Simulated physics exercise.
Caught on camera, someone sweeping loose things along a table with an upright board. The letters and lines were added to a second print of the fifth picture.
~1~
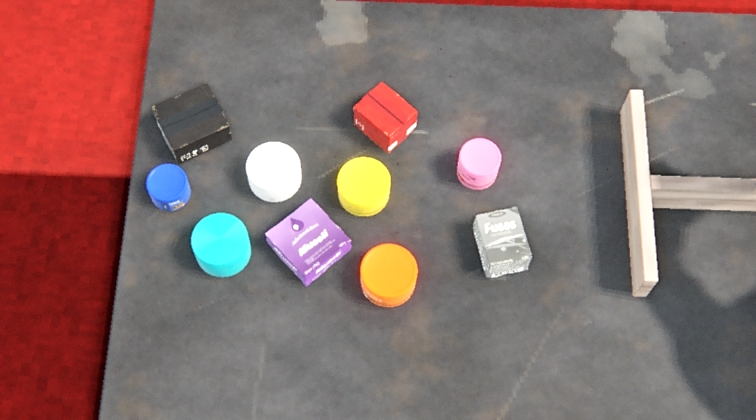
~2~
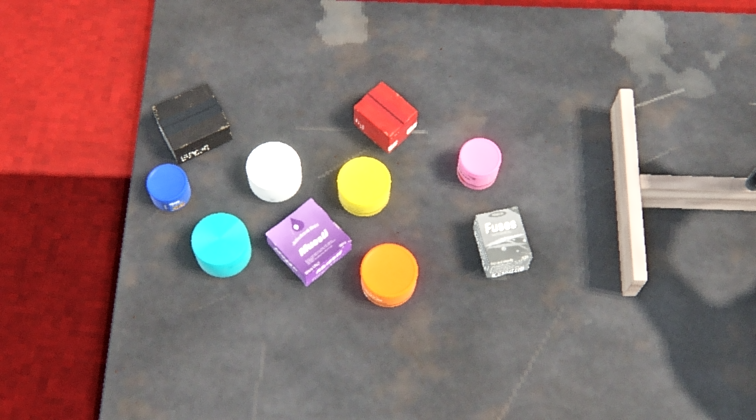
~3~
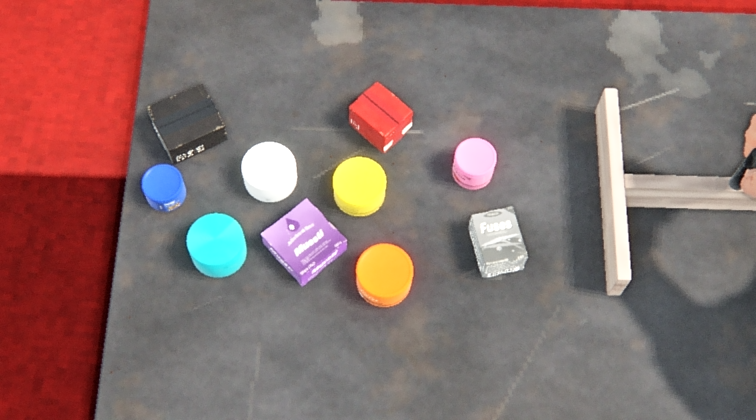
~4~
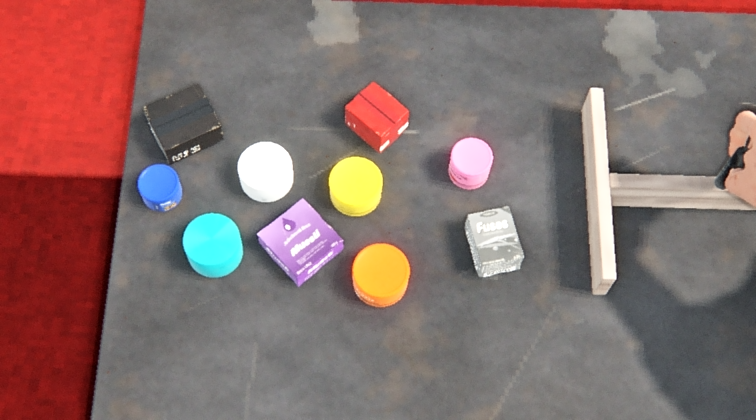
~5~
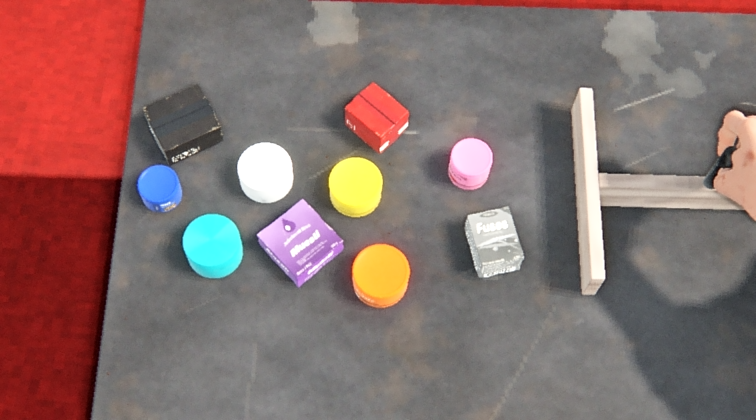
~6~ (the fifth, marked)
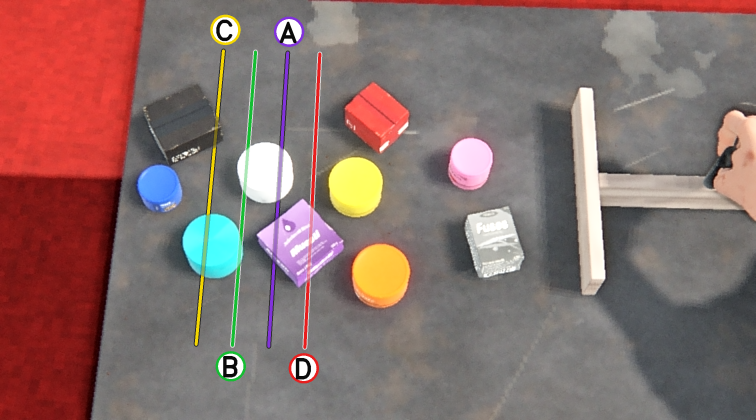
On a dark table, a hand slides an upright board left toward several still containers.
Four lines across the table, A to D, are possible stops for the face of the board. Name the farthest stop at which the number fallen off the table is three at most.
It can go as far as C.
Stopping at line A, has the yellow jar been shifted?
By then, yes.
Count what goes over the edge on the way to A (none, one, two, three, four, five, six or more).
In all, none.
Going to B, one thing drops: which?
The turquoise tin.
On the marked copy, A at (279, 191); B at (245, 190); C at (211, 189); D at (313, 192).
Taking C. A third of the way, board (455, 176); orange jar (375, 278); pink jar (425, 164).
Two thirds of the way, board (319, 172); turquoise tin (170, 257); white tin (217, 162).
When it is over, board (211, 168); turquoise tin over the edge; blue tub over the edge; two fallen.
As for the rest, A is within the limit but short; B is within the limit but short; D is within the limit but short.
